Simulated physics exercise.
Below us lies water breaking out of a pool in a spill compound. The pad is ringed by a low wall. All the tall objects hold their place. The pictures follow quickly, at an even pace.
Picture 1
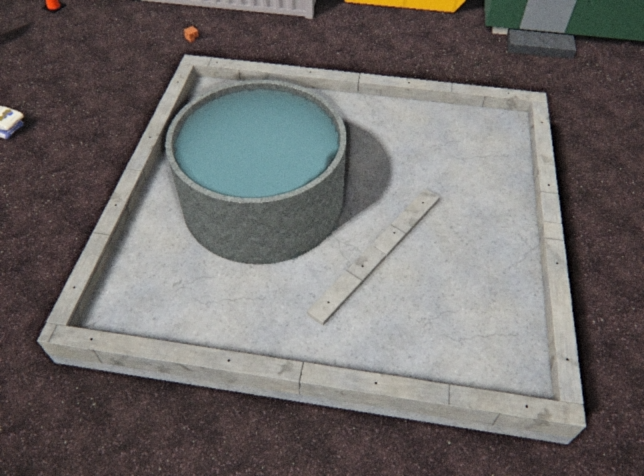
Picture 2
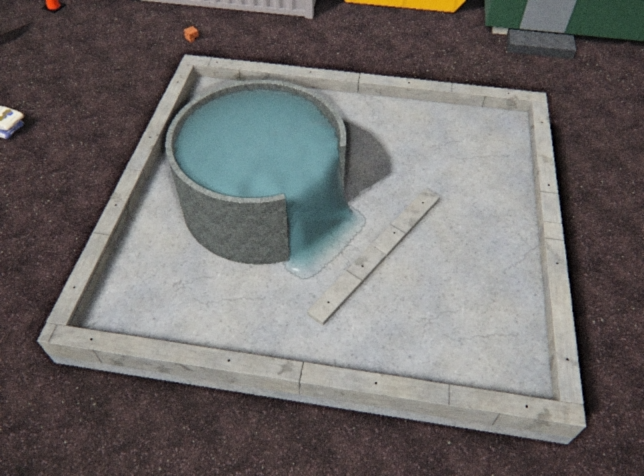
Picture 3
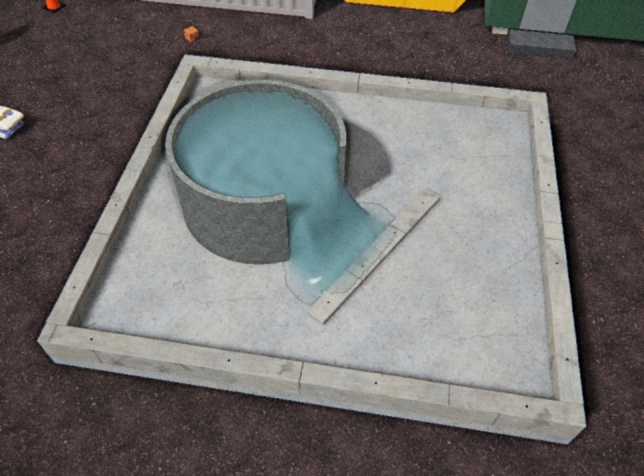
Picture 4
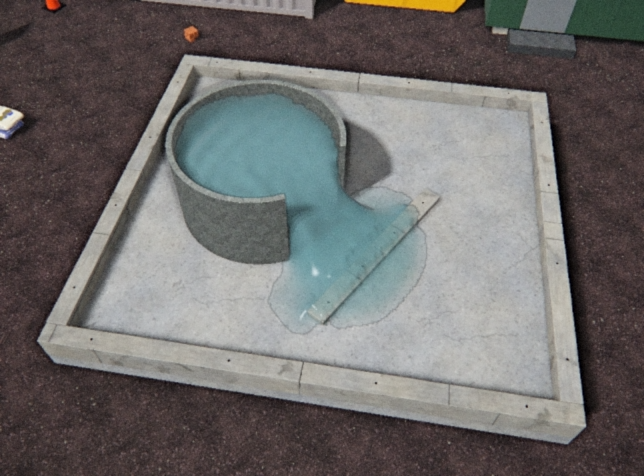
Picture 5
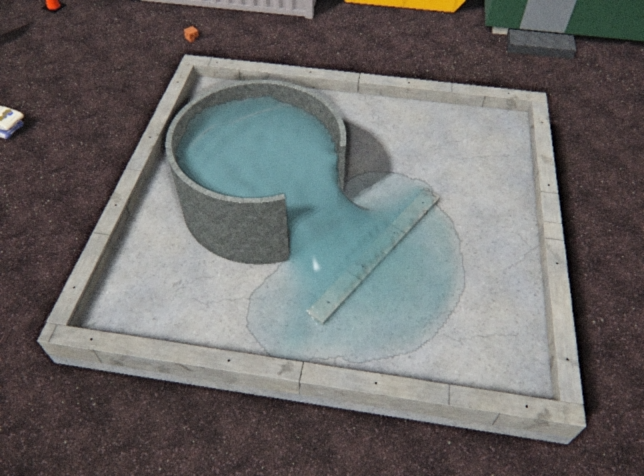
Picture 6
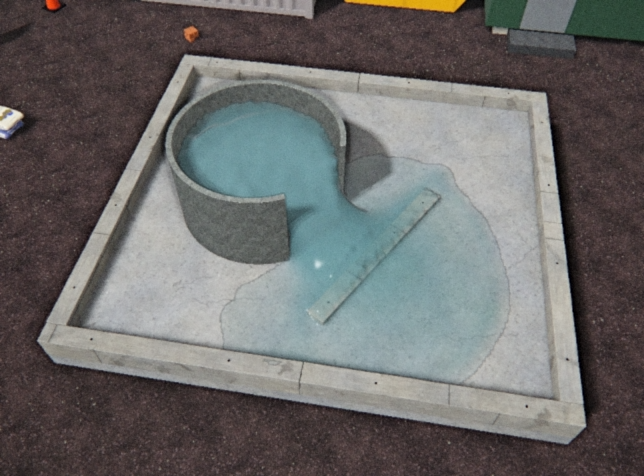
In the video, still water in a round pool pours out through a gap on its right side, meets a low strip on the pale walled pad, and spreads around and past it in a widening sheet.
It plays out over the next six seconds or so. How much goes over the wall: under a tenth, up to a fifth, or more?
The share lost is a tenth to a fifth.
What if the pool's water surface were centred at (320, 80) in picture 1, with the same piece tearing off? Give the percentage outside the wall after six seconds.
Roughly 18 per cent.
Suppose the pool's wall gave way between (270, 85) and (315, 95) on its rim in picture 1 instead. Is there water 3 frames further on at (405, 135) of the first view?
Verdict: Covered.
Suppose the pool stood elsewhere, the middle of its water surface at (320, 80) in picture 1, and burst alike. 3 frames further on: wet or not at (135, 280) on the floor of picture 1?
There: Not flooded.
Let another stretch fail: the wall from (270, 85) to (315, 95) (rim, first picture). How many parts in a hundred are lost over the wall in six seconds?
I make it 24 per cent.
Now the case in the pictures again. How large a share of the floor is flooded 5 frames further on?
Roughly 55 per cent.
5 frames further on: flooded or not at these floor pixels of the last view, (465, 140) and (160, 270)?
In that order: Under water, not flooded.
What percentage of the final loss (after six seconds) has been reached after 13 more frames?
Roughly 75 per cent.
A moment on, water covers 45 % of the floor; the low wall has let 0 % over.
Next, water covers 50 % of the floor; the low wall has let 1 % over.
Then, water covers 60 % of the floor; the low wall has let 12 % over.
Later, water covers 70 % of the floor; the low wall has let 17 % over.
In the end, water covers 85 % of the floor; the low wall has let 17 % over.
